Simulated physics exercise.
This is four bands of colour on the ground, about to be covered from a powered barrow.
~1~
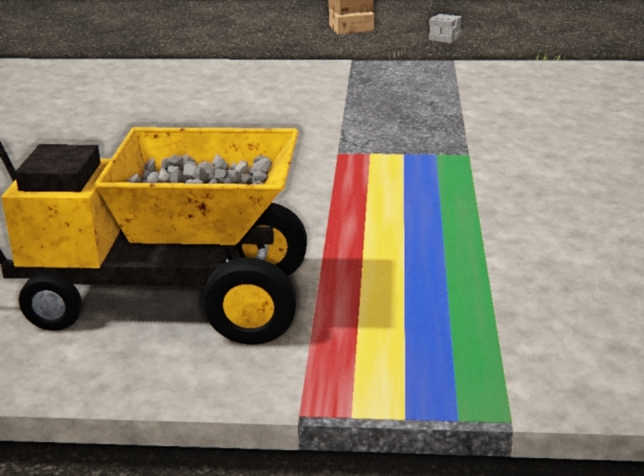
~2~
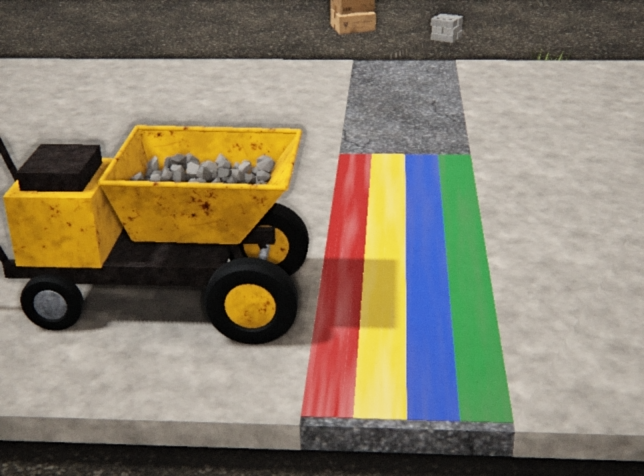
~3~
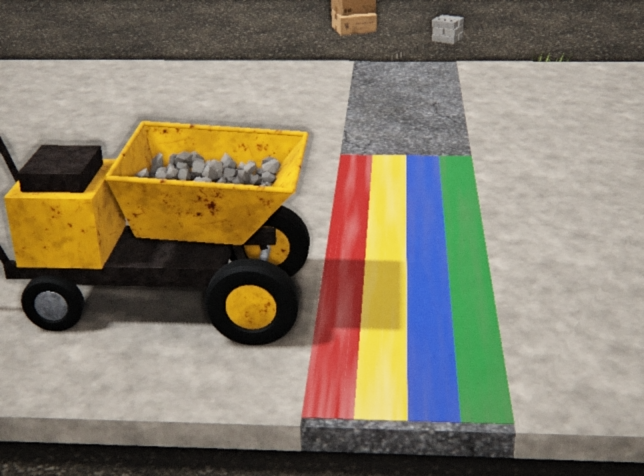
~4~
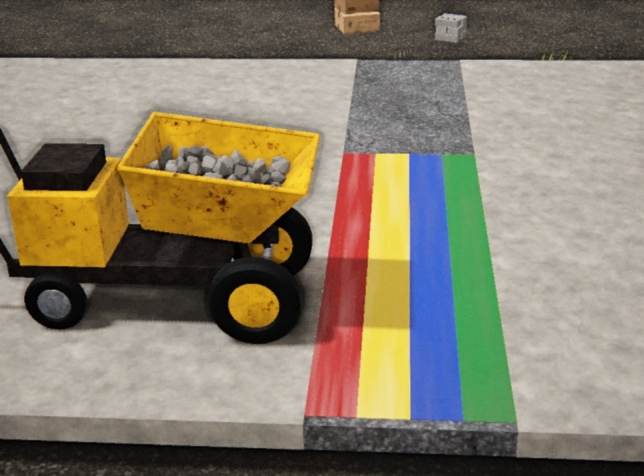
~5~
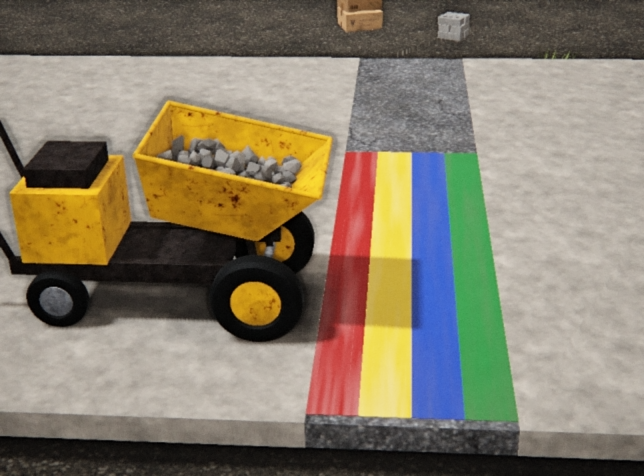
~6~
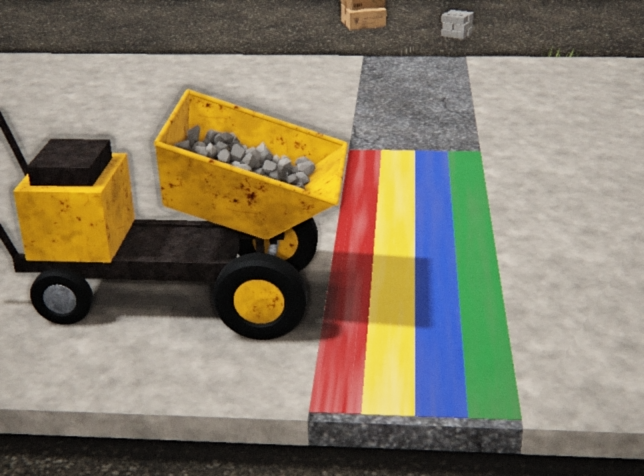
A yellow powered barrow loaded with broken grey stones stood just left of red, yellow, blue and green strips on the ground, and its skip gradually tilted forward to the right, its lip lowering slightly.
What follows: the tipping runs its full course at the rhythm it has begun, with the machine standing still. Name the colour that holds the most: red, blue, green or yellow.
That would be blue.
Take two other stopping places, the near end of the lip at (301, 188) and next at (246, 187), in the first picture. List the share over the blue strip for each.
Close to 40 in a hundred, and close to 20 in a hundred.
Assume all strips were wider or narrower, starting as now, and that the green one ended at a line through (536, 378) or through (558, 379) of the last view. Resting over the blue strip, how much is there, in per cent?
Near 40 and then 30 in a hundred.
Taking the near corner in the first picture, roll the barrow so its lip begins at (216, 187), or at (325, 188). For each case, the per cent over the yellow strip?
About 30 per cent first, about 0 per cent second.
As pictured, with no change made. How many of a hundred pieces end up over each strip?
Red 0 %, yellow 15 %, blue 40 %, green 20 %.
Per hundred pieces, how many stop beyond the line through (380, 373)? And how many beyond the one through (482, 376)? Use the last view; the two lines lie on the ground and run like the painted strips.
Roughly 80 and 20 percent.
Just after the last frame, skip tipped steeply; every one in the skip.
A moment on, skip tipped right over; the larger part in the skip; just a few over the yellow strip; about a tenth over the blue strip; just a few over the green strip.
Further on, skip tipped right over; roughly a quarter in the skip; just a few over the red strip; about a tenth over the yellow strip; roughly a third over the blue strip; roughly a quarter over the green strip; just a few off the paint.
When it is over, skip tipped right over; roughly a quarter in the skip; just a few over the red strip; about a tenth over the yellow strip; roughly a third over the blue strip; roughly a quarter over the green strip; just a few off the paint.
